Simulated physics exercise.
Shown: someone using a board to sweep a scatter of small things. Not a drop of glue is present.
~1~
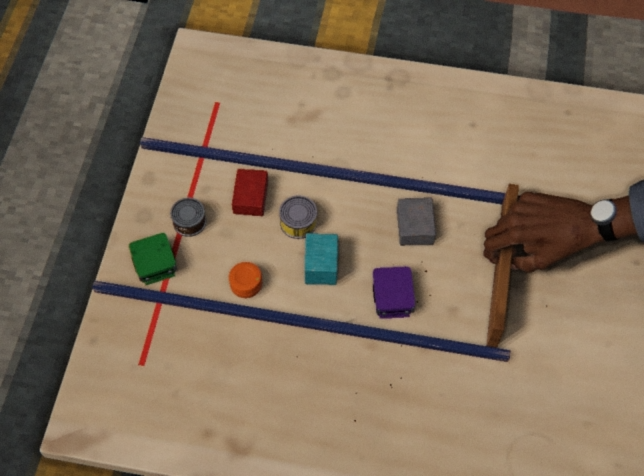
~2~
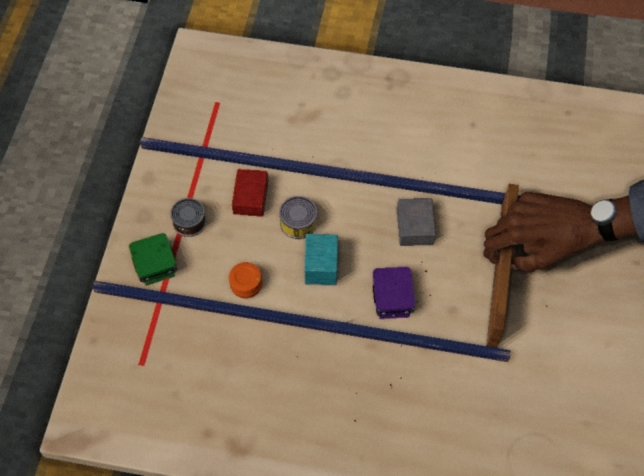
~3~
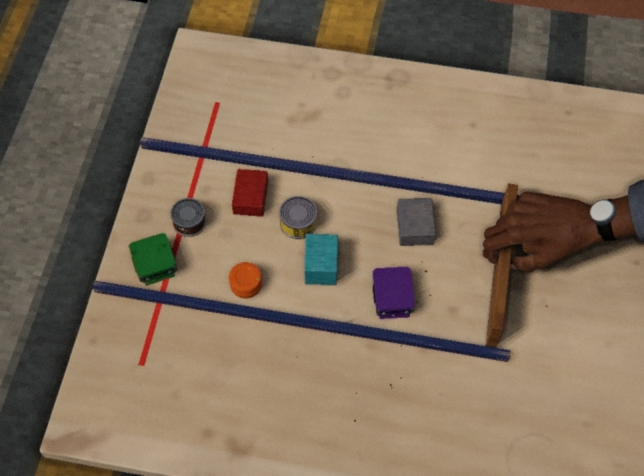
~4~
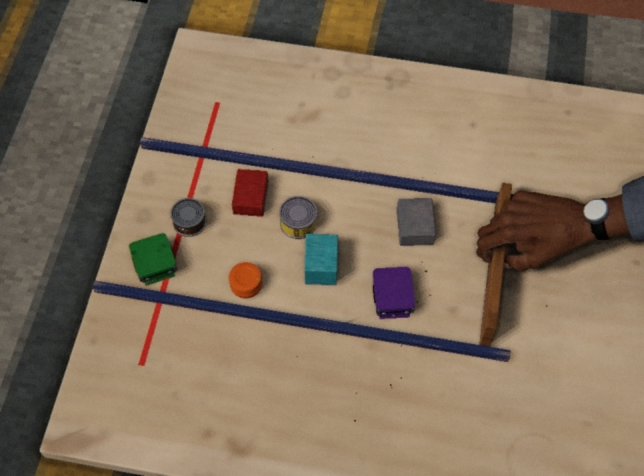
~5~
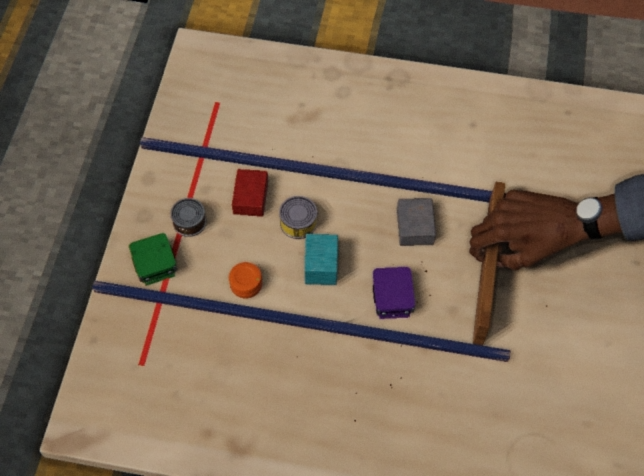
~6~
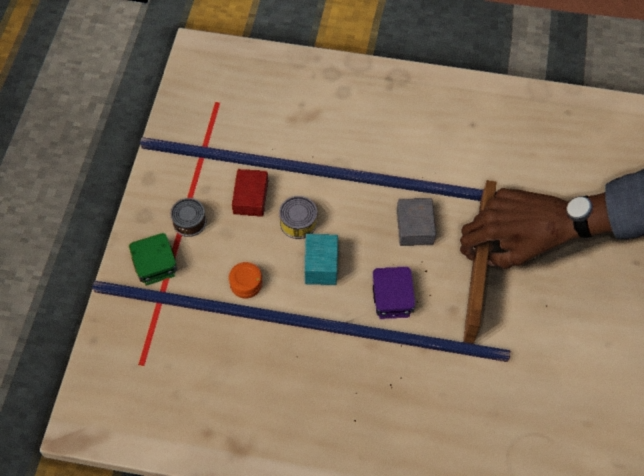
A hand wearing a watch held a wooden board between two blue rails and slid it a short way left toward scattered colored blocks and tins, which all stayed still near a red line.
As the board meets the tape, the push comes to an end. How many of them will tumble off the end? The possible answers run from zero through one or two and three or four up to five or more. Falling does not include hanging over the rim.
Looks like just one, maybe two go over the edge.
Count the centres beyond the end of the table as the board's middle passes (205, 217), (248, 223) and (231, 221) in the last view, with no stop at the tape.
The numbers past the end are 0, 0 and 0.
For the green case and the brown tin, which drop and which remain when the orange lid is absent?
The green case stays up top while the brown tin ends up below.
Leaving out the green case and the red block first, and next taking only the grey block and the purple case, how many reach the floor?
First try: 1 fallen; other try: 0.
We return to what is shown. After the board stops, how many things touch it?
That comes to 2.
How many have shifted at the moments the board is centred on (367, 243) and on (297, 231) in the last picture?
3, then 6.
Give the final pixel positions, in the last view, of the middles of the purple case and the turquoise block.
You'll find the purple case at roughly (154, 251) and the turquoise block at roughly (126, 226).
A little later, none off yet; green case at rest near (154, 259); brown tin at rest near (189, 218); red block at rest near (250, 193).
When it is over, the number that fall off is one or two; down, brown tin and green case.
